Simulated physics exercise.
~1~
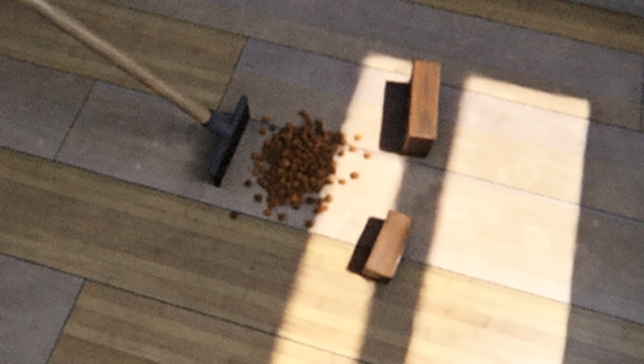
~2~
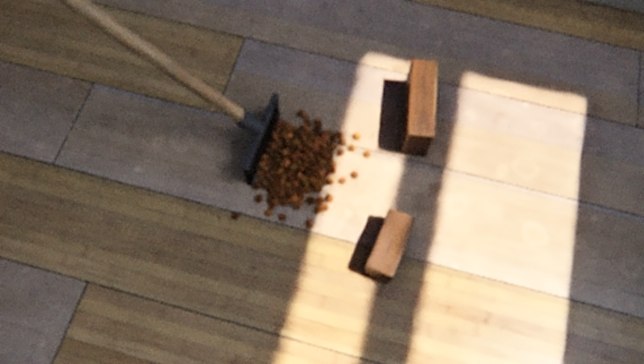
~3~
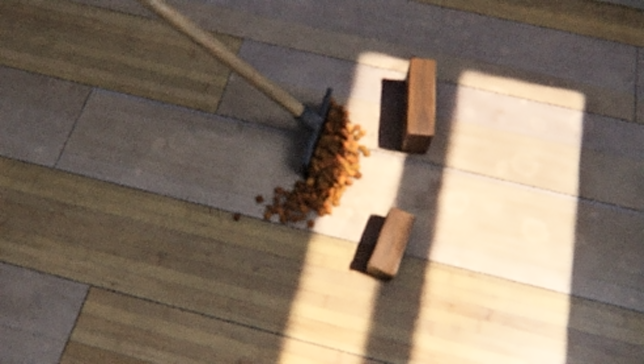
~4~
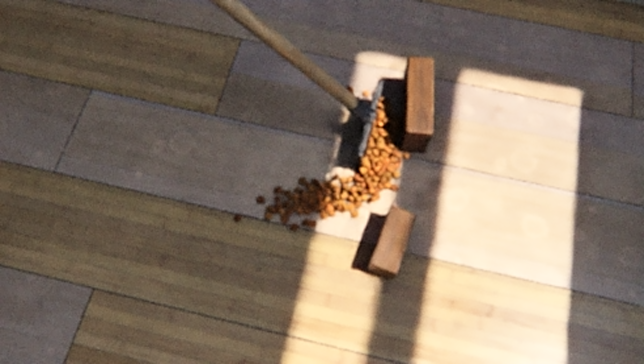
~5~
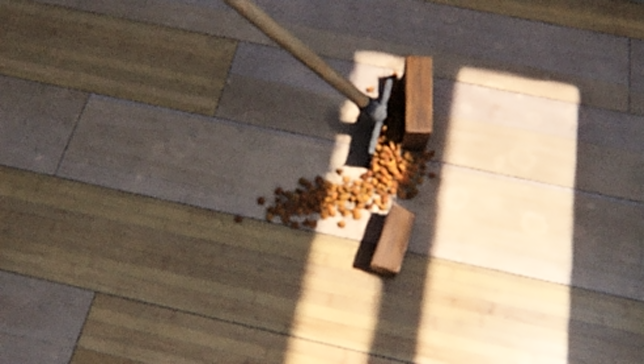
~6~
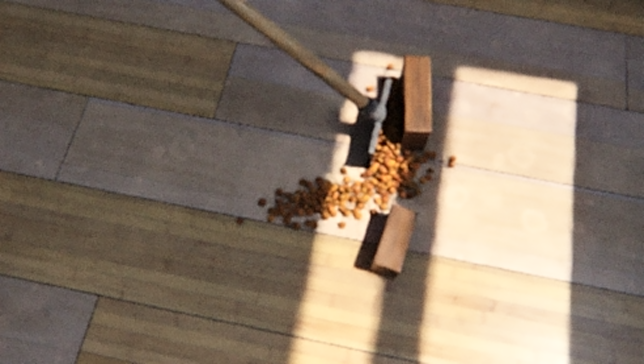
A squeegee pushes brown kibble right toward two wooden blocks, and most stays before them.
